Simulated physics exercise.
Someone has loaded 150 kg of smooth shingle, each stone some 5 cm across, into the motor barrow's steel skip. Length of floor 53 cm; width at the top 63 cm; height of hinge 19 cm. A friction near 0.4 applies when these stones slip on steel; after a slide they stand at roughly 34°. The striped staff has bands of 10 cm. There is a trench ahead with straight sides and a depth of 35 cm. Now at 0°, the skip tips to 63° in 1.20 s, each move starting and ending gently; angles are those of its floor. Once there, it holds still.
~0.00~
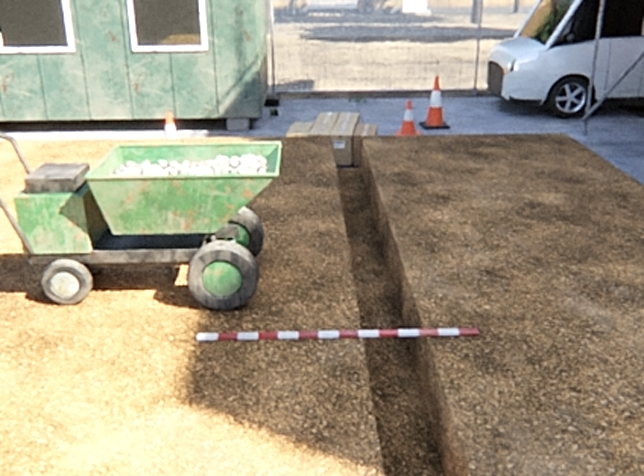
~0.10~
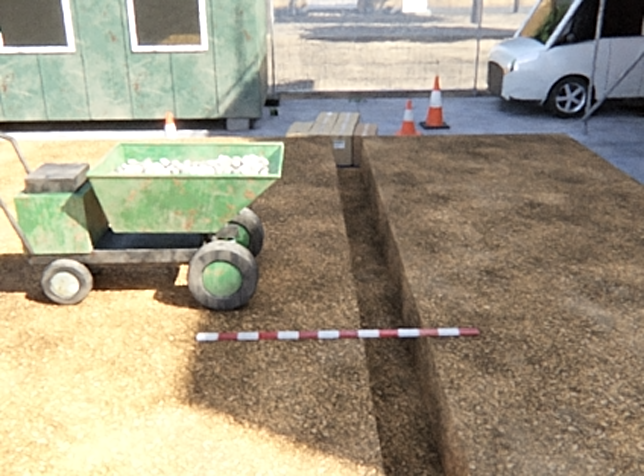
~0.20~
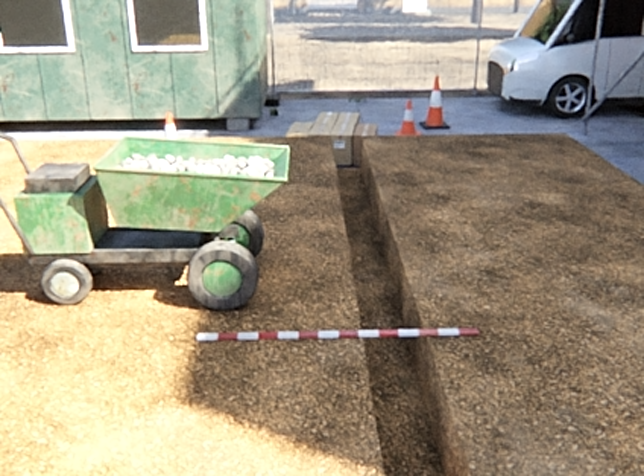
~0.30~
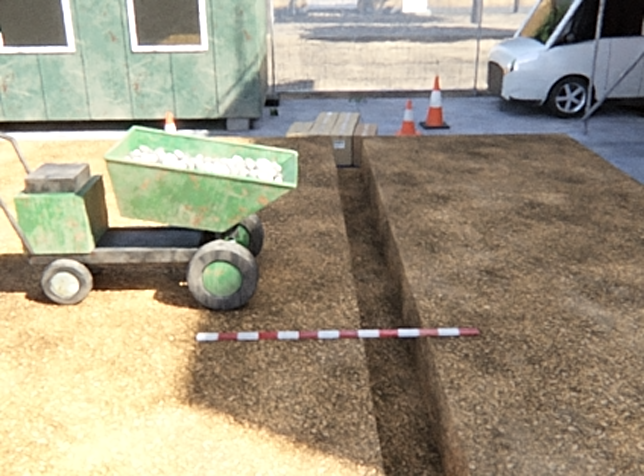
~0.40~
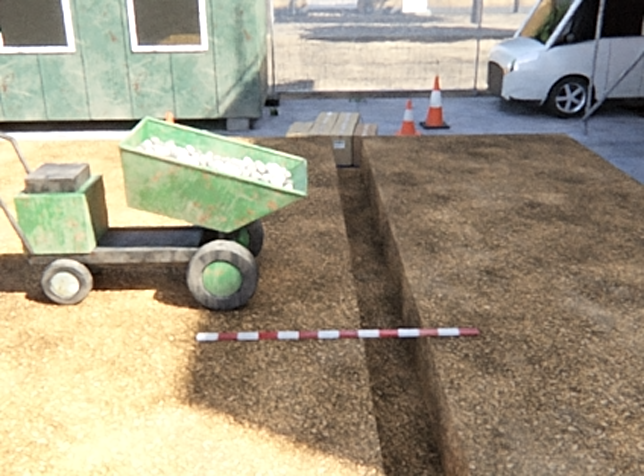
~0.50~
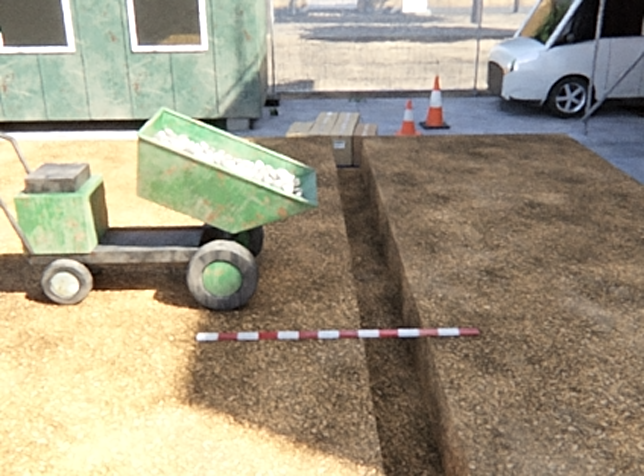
A green motor barrow loaded with pale stones stood on brown ground beside a narrow trench and a striped staff, and its skip slowly tilted up at the back, its front lip dipping rightward.
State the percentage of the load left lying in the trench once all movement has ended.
The share left there is about 98 per cent.
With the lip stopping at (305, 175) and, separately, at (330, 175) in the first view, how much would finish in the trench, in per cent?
75 % and 40 %.
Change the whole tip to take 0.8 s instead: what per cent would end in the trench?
Close to 95 percent, then.
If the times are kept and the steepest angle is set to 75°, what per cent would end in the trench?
Around 85 per cent would finish in the trench.
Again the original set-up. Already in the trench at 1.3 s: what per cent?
At that moment: Approx. 35 %.
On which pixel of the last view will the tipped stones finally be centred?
Their middle ends up near (382, 319).
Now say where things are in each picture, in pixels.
In the first picture, lip at (277, 175), floor tilted 0°, highest stones at (232, 163).
In the second picture, the skip is at 1°, its lip at (279, 176); the top of the load is at (220, 164); the stones move at 0.2 m/s on average.
In the third picture, lip at (286, 180), floor tilted 5°, highest stones at (169, 164); the stones move at 0.4 m/s on average.
In the fourth picture, lip at (296, 186), floor tilted 10°, highest stones at (154, 156); the stones move at 0.5 m/s on average.
In the fifth picture, the skip is at 16°, its lip at (307, 195); the top of the load is at (154, 149); the stones move at 0.6 m/s on average.
In the sixth picture, lip at (317, 206), floor tilted 24°, highest stones at (164, 140); the stones move at 0.7 m/s on average.
After 0.9 s the floor is at 53°; 100 % in the skip; the foremost stones are at (338, 238).
After 1.3 s the floor is at 63°; 65 % in the skip, 2 % short of the trench, 33 % in the trench; the foremost stones are at (405, 319).
After 1.6 s the floor is at 63°; 25 % in the skip, 2 % short of the trench, 72 % in the trench, 1 % past the trench; the foremost stones are at (462, 282).
After 3.6 s the floor is at 63°; 0 % in the skip, 98 % in the trench, 2 % past the trench; the foremost stones are at (497, 281).
